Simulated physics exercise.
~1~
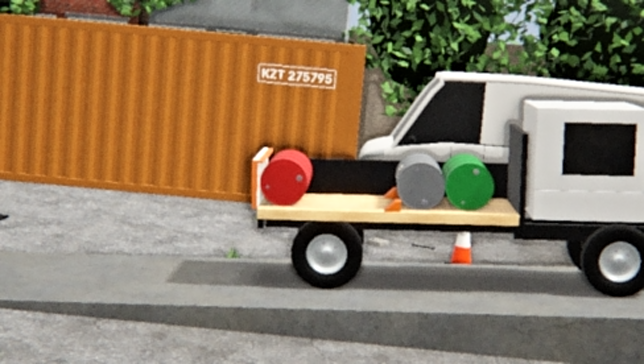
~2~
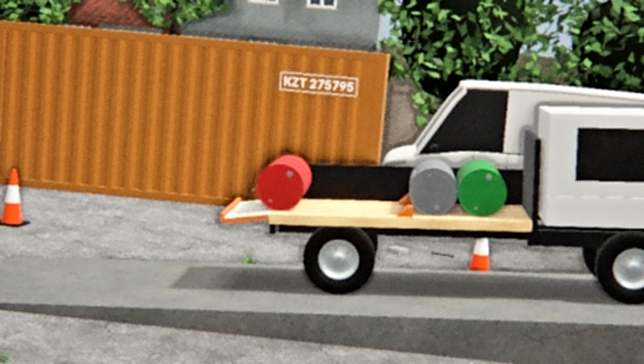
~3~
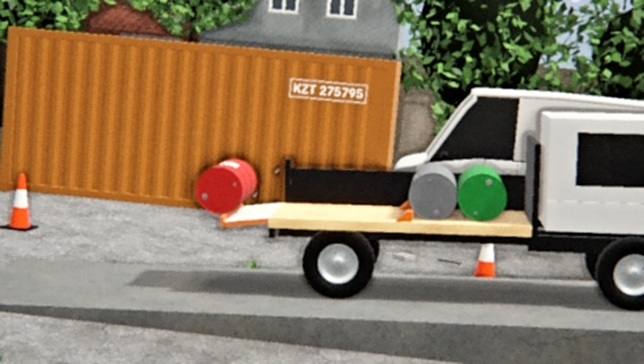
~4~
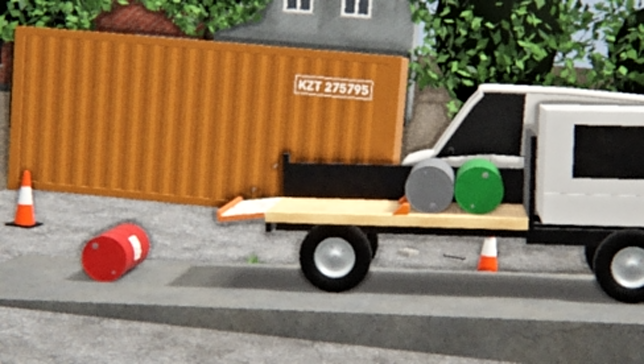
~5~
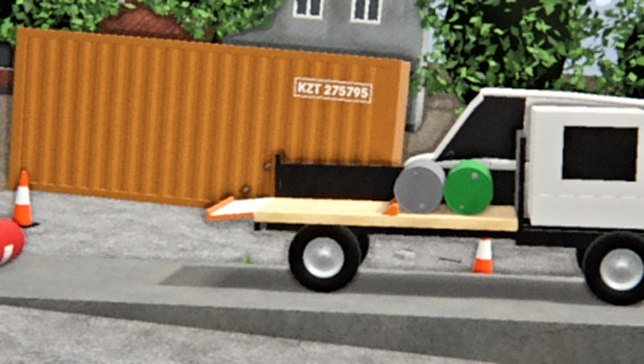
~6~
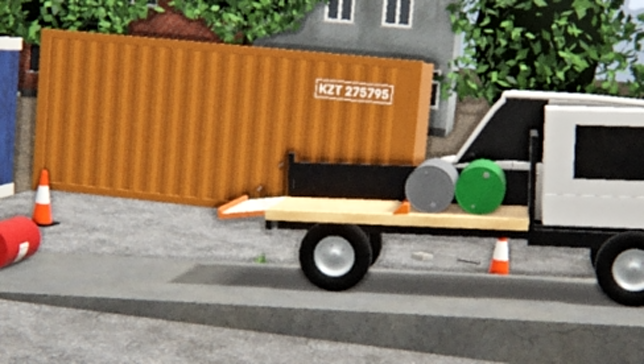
A pickup truck stood on a sloping road with red, grey and green drums on its open bed as the tailgate dropped, and the red drum rolled left off it and down onto the road, while the grey and green drums stayed aboard.
